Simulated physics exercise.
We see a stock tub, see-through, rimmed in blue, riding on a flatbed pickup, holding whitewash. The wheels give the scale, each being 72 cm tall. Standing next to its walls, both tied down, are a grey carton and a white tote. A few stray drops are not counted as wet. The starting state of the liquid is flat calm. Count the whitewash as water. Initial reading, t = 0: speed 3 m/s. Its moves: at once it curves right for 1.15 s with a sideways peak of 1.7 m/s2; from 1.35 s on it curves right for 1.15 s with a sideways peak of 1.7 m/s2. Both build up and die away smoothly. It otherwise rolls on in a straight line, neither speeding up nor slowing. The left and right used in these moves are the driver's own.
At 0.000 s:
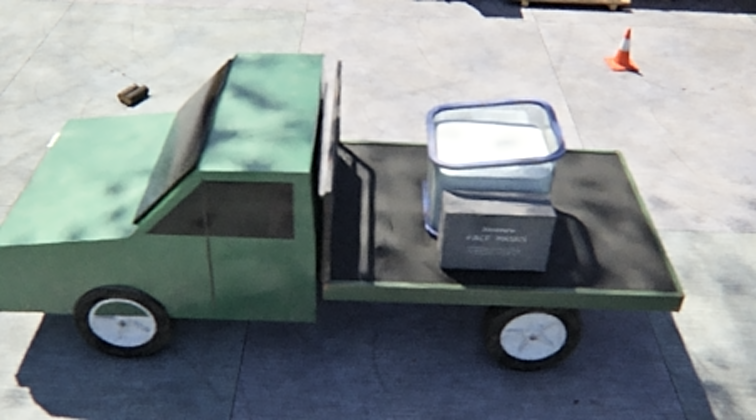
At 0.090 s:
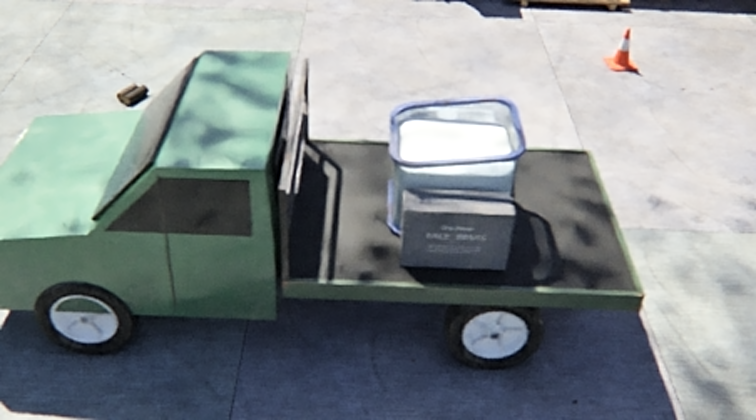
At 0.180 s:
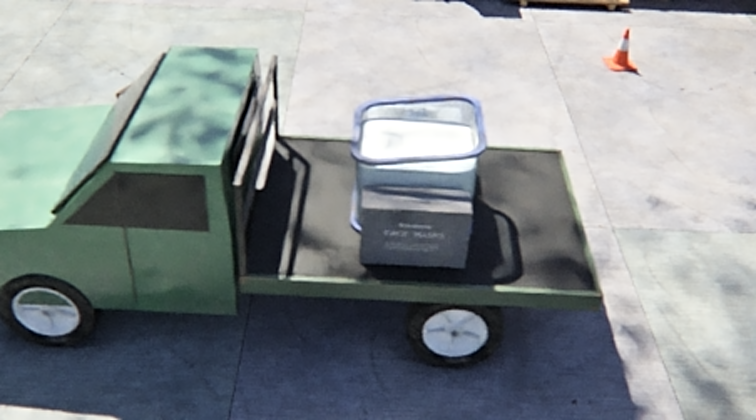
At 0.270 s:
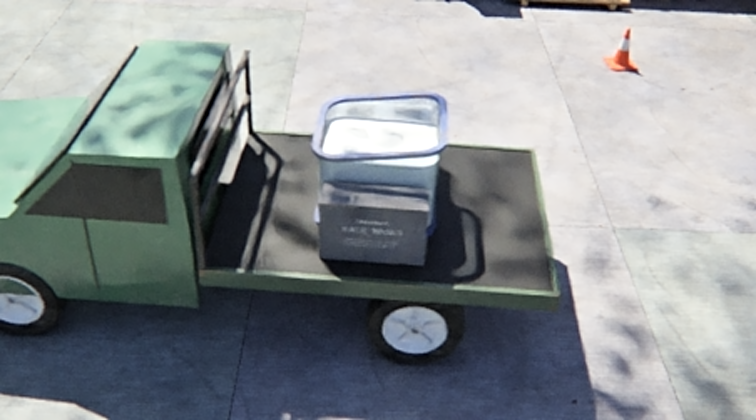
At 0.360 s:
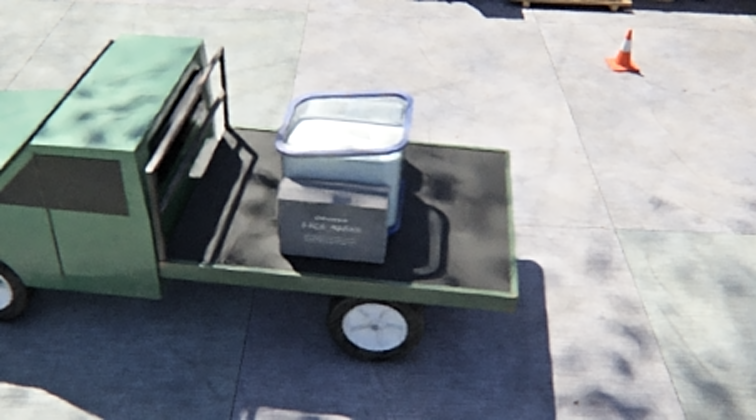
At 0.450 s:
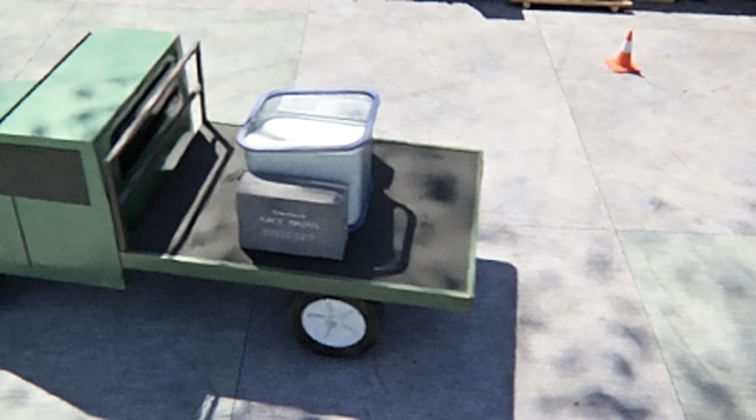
A green flatbed truck carrying a blue-rimmed clear tub and a grey carton rolls left.
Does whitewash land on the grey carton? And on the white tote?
Result: Grey carton takes the hit; white tote is left alone.
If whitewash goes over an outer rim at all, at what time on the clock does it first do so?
Liquid gets out at roughly 2.2 s.
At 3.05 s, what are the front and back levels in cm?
Front: 50 cm; back: 54 cm.
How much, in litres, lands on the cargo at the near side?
About 4 litres.
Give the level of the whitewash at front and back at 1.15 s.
Roughly 56 cm in front and 50 cm behind.
After 1.15 s the surface is 56 cm up at the front and 51 cm at the back; nothing has left.
After 2.05 s the surface is 53 cm up at the front and 50 cm at the back; nothing has left.
After 3.05 s the surface is 51 cm up at the front and 54 cm at the back; 2 per cent is out, over the near side.
After 5.49 s 2 per cent is out, over the near side; the grey carton has caught 4 litres and the white tote nothing.
